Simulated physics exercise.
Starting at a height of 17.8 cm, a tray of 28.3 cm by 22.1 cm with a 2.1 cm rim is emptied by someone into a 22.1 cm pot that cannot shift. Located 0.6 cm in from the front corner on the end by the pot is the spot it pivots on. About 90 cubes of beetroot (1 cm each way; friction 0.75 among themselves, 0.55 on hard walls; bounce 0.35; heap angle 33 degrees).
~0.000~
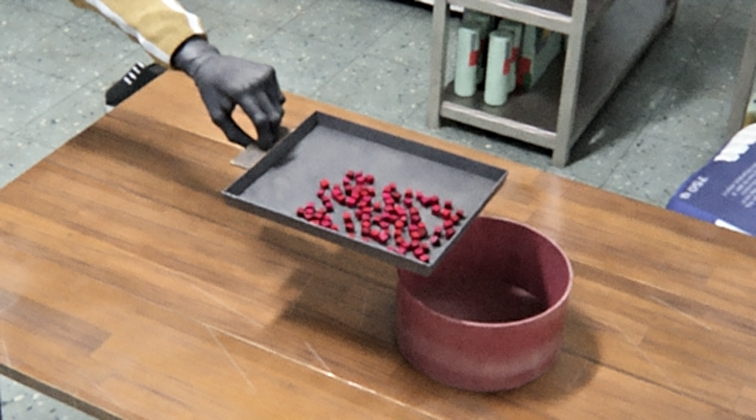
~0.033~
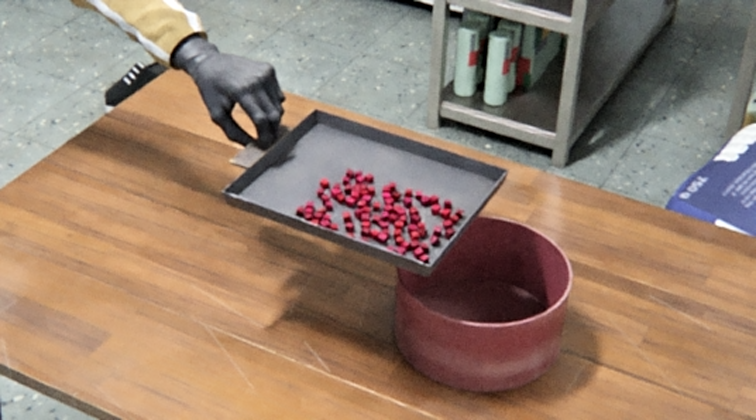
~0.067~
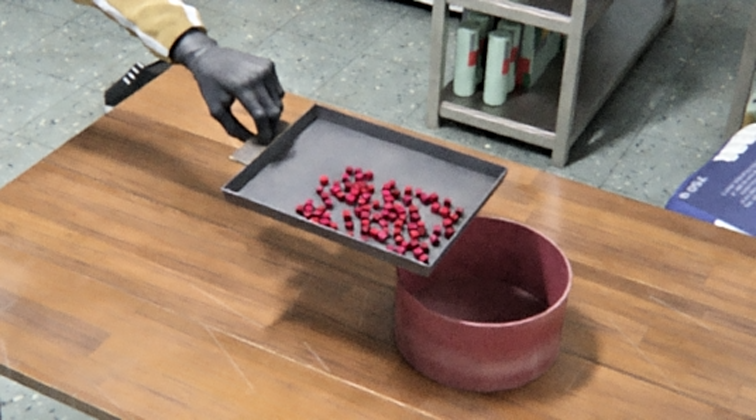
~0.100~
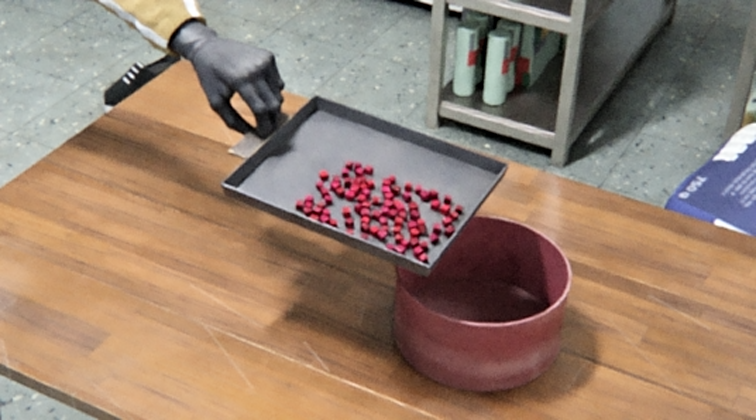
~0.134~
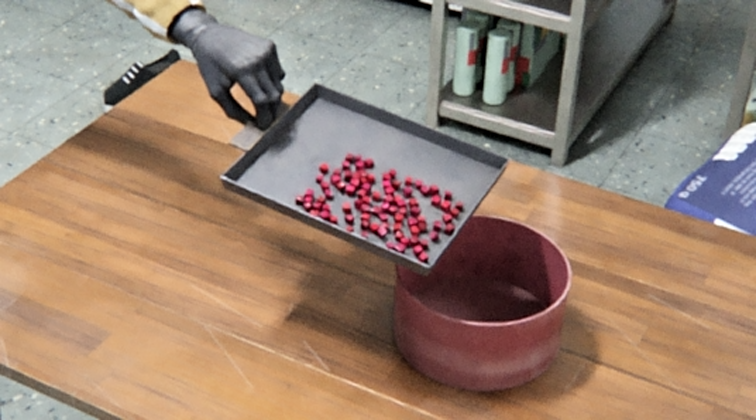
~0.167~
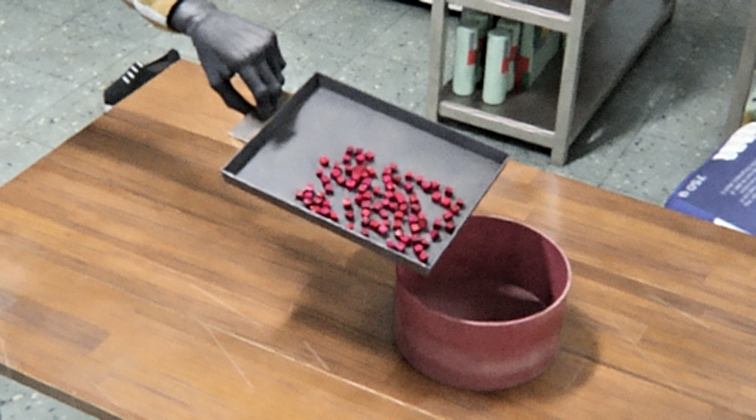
A gloved hand gradually tilts a dark tray of red pieces beside a reddish pot.
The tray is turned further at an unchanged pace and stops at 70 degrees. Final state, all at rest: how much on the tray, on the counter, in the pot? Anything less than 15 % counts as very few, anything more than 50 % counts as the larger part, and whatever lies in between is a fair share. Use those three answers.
Tray: The larger part. Counter: A fair share. Pot: Very few.
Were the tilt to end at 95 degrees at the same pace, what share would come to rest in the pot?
That would give about 0 per cent.
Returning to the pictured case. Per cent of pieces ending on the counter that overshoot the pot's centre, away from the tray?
I'd put it close to 80 per cent.
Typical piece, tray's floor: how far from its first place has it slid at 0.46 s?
Around 1 centimetres.
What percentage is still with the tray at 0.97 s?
Reading: Approx. 70%.
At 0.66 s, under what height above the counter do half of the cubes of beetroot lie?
About 24 cm.
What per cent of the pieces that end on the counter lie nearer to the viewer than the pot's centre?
Near 100 in a hundred.
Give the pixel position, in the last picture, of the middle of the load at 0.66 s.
(411, 222), roughly.
Then, at 0.46 s, tilt 40 degrees; the tray holds 100 %, the pot 0 %.
After 0.66 s, tilt 60 degrees; the tray holds 100 %, the pot 0 %.
Then, at 0.97 s, tilt 70 degrees; the tray holds 70 %, the pot 0 %.
At rest (2.5 s), tray 60 %, counter 40 %, pot 0 %.
